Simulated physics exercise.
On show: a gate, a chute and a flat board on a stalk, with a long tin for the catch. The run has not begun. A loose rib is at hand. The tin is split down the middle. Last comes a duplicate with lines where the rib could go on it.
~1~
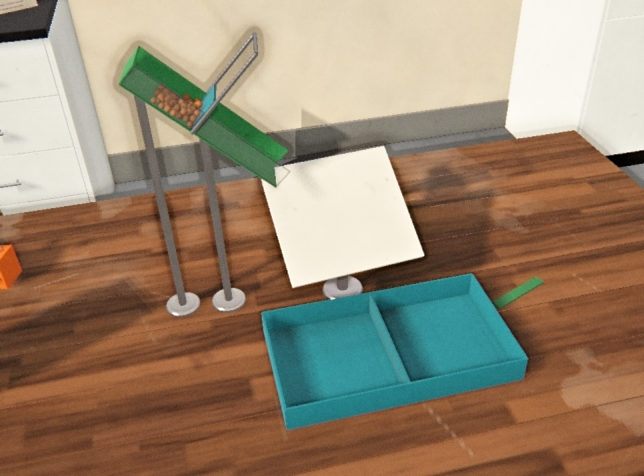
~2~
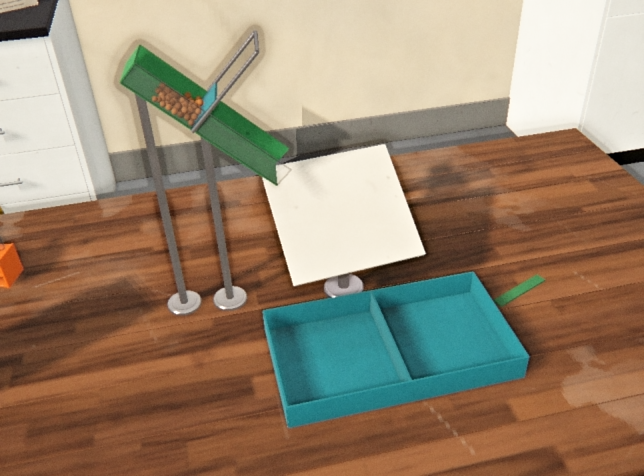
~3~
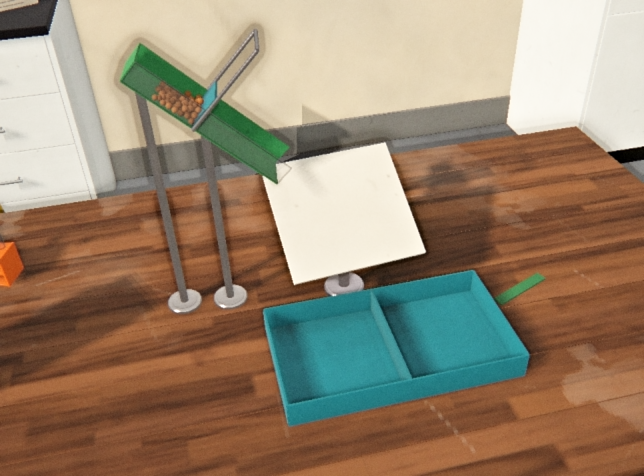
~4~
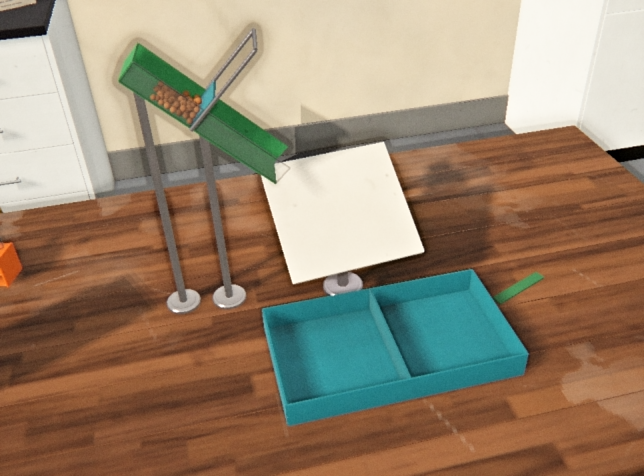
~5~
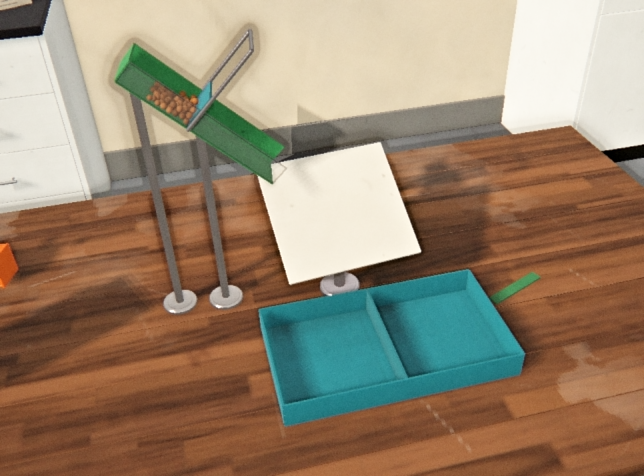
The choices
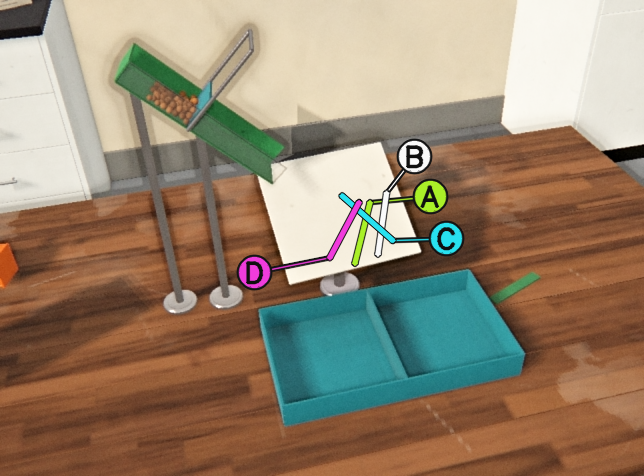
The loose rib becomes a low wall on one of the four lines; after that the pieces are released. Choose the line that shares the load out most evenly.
B.
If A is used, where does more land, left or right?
More lands on the left.
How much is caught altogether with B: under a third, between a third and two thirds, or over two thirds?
It is over two thirds.
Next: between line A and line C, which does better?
Line C.
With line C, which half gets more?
More lands on the right.
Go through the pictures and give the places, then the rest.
Load behind the gate at (179, 107), cereal balls; lip of the chute at (275, 176), sloping fairly steeply, in the first picture.
Middle of the board at (342, 211), tilted fairly steeply; middle of its low edge at (362, 269); of its high edge at (324, 156), in the second picture.
Front corners of the tin at (287, 406) and (529, 355); front end of its middle wall at (412, 380); gate still shut at (213, 95), in the third picture.
Middle of the load at (179, 104); lip at (275, 173), in the fourth picture.
Middle of the load at (175, 104); lip at (272, 173), in the fifth picture.
On the marked copy, line A from (369, 202) to (354, 263); line B from (386, 193) to (377, 254); line C from (342, 195) to (392, 240); line D from (359, 202) to (329, 257).
With A, of what is caught, nearly all in the left half, a small part in the right.
With B, of what is caught, about two thirds in the left half, about a third in the right.
With C, of what is caught, about a quarter in the left half, most in the right.
With D, of what is caught, most in the left half, a small part in the right.
